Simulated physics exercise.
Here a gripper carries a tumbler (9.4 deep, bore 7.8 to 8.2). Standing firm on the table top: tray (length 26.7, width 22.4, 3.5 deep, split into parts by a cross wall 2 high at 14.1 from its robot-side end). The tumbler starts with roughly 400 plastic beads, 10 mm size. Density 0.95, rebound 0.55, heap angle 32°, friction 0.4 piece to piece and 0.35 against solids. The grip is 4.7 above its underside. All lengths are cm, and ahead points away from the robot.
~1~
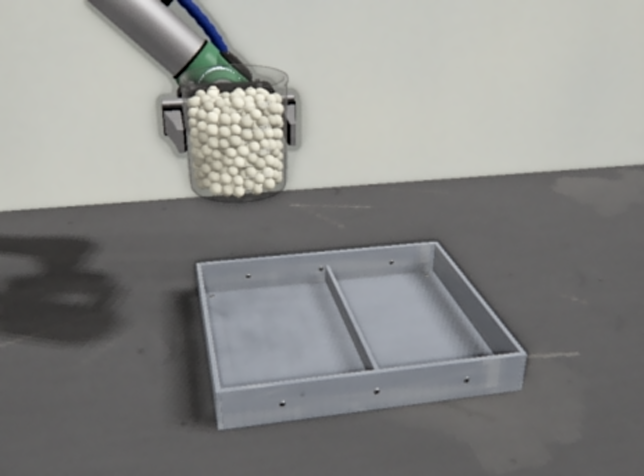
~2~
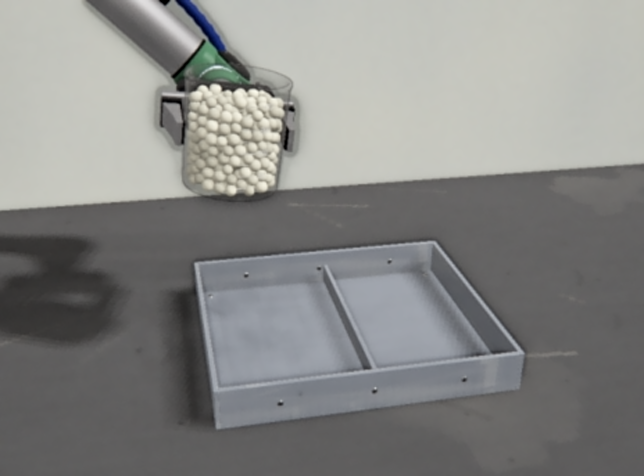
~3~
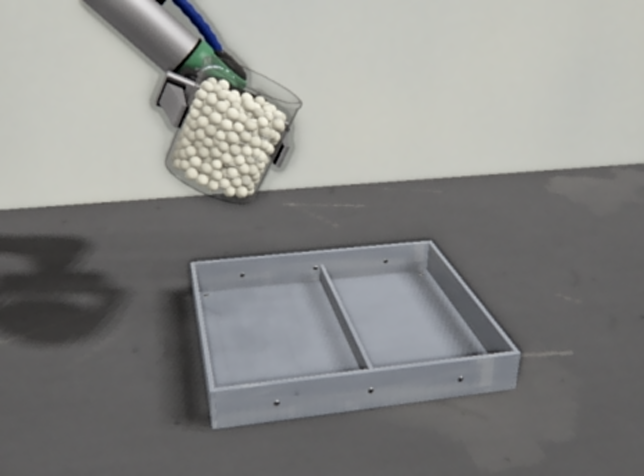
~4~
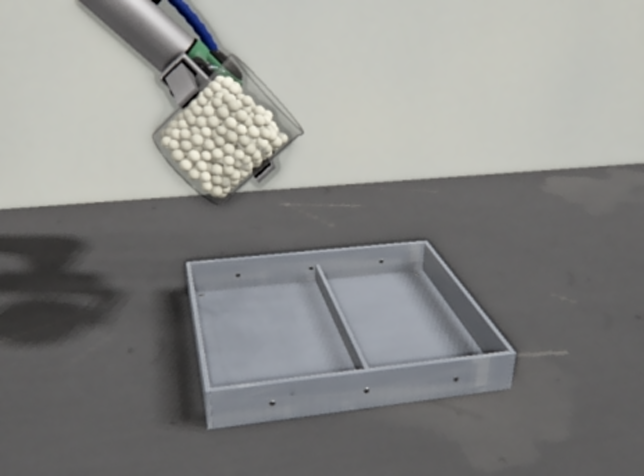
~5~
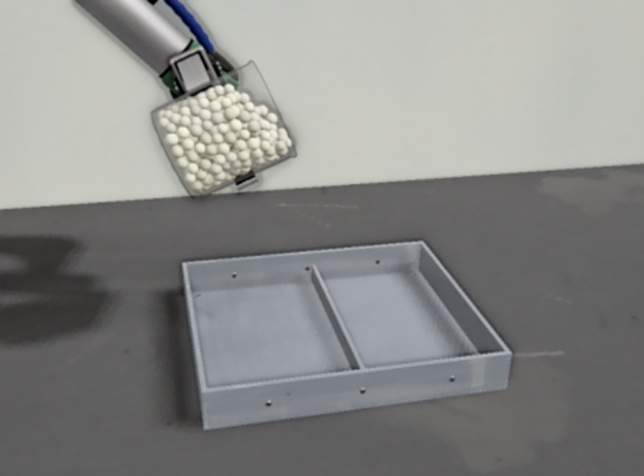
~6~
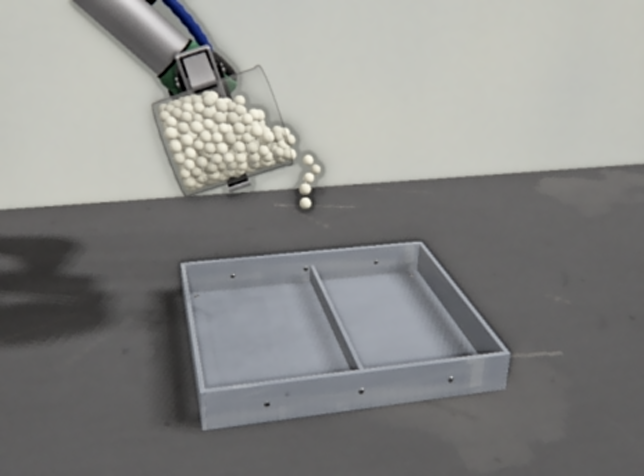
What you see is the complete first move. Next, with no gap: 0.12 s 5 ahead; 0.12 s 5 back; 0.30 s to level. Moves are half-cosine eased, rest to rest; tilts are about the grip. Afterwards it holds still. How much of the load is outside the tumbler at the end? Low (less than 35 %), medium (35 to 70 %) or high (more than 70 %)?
A medium share, 35 to 70 %, ends outside the tumbler.
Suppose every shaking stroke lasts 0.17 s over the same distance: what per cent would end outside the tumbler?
In that case some 30 per cent.
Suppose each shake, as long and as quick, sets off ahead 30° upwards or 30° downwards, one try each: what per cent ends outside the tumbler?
About 70 and 25 per cent.
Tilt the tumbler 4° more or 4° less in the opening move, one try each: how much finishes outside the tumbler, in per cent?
Some 60 and 40 per cent.
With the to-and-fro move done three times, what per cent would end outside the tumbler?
Then about 80 per cent.
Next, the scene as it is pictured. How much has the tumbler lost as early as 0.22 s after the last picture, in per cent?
Some 30 per cent.
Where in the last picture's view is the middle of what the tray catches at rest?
Near (401, 316).
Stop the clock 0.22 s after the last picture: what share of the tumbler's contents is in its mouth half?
About 75 per cent.
Then, 0.22 s after the last picture, tilted 74° forward, highest piece 25 above the table; 284 in the tumbler, 3 in the robot-side part, 3 in the far-side part, 105 in flight or on a rim.
Then, 0.43 s after the last picture, tilted 21° forward, highest piece 26 above the table; 196 in the tumbler, 141 in the far-side part, 48 in the robot-side part, 3 on the table or floor, 7 in flight or on a rim.
Then, 0.74 s after the last picture, level, highest piece 23 above the table; 196 in the tumbler, 143 in the far-side part, 50 in the robot-side part, 6 on the table or floor.
Then, 1.79 s after the last picture, level, highest piece 23 above the table; 196 in the tumbler, 143 in the far-side part, 50 in the robot-side part, 6 on the table or floor.
Final count, 196 in the tumbler, 143 in the far-side part, 50 in the robot-side part, 6 on the table or floor. That is 50 % outside the tumbler.
